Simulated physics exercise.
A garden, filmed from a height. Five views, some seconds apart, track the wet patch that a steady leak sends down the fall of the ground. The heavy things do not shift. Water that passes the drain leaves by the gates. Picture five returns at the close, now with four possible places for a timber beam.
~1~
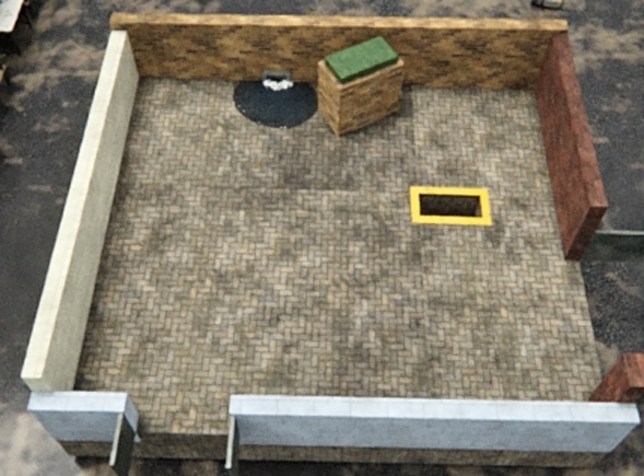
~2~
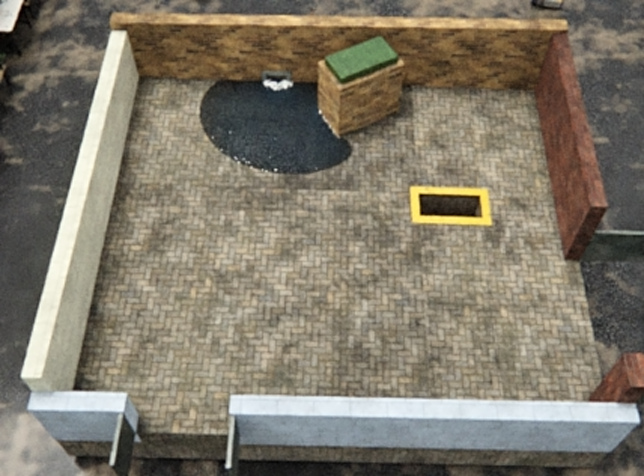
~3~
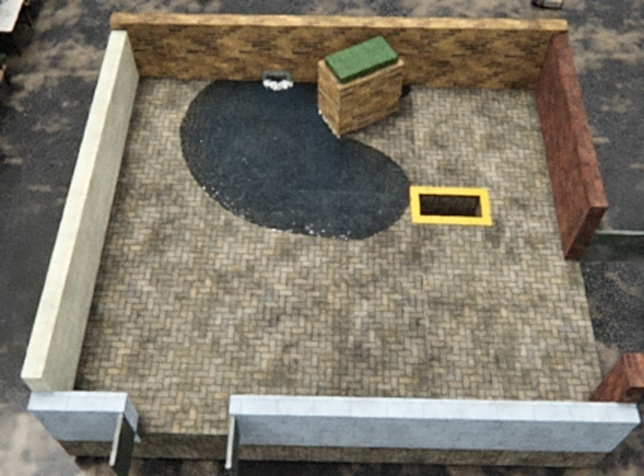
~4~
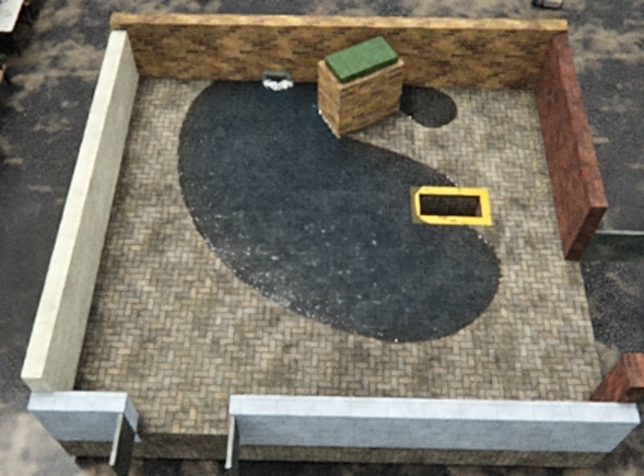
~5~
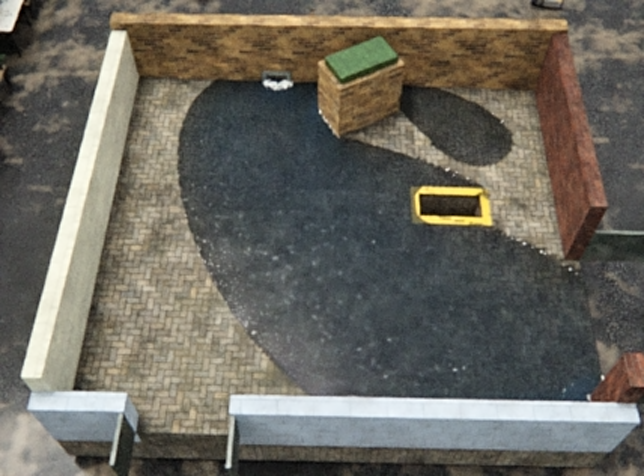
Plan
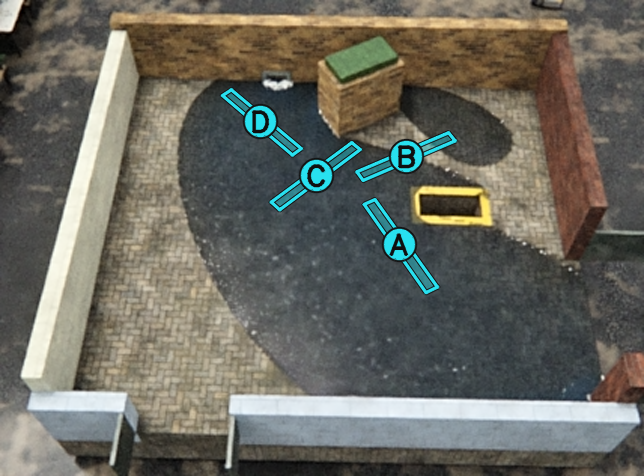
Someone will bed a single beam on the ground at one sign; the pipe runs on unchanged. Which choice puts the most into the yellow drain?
Go for D.
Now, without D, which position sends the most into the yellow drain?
A it is.
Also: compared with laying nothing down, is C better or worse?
It is worse.
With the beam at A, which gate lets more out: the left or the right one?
More leaves on the right.
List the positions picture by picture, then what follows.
The first picture shows outfall at (277, 77); yellow drain at (450, 206); open gate at (576, 325); open gate at (188, 416); front seen at (269, 122), 3 % of the ground wet; yellow drain still dry.
The second picture shows front seen at (317, 166), 10 % of the ground wet; yellow drain still dry.
The third picture shows front seen at (388, 220), 21 % of the ground wet; yellow drain still dry.
The fourth picture shows front seen at (450, 325), 37 % of the ground wet; yellow drain taking water.
The fifth picture shows front seen at (591, 368), 56 % of the ground wet; yellow drain taking water.
On the marked copy, A from (369, 201) to (431, 289); B from (360, 176) to (451, 136); C from (275, 205) to (355, 146); D from (226, 92) to (296, 151).
With A, about 14 % of the stream goes into the yellow drain, about 86 % out by the gates.
With B, about 3 % of the stream goes into the yellow drain, about 97 % out by the gates.
With C, about 7 % of the stream goes into the yellow drain, about 93 % out by the gates.
With D, about 27 % of the stream goes into the yellow drain, about 73 % out by the gates.
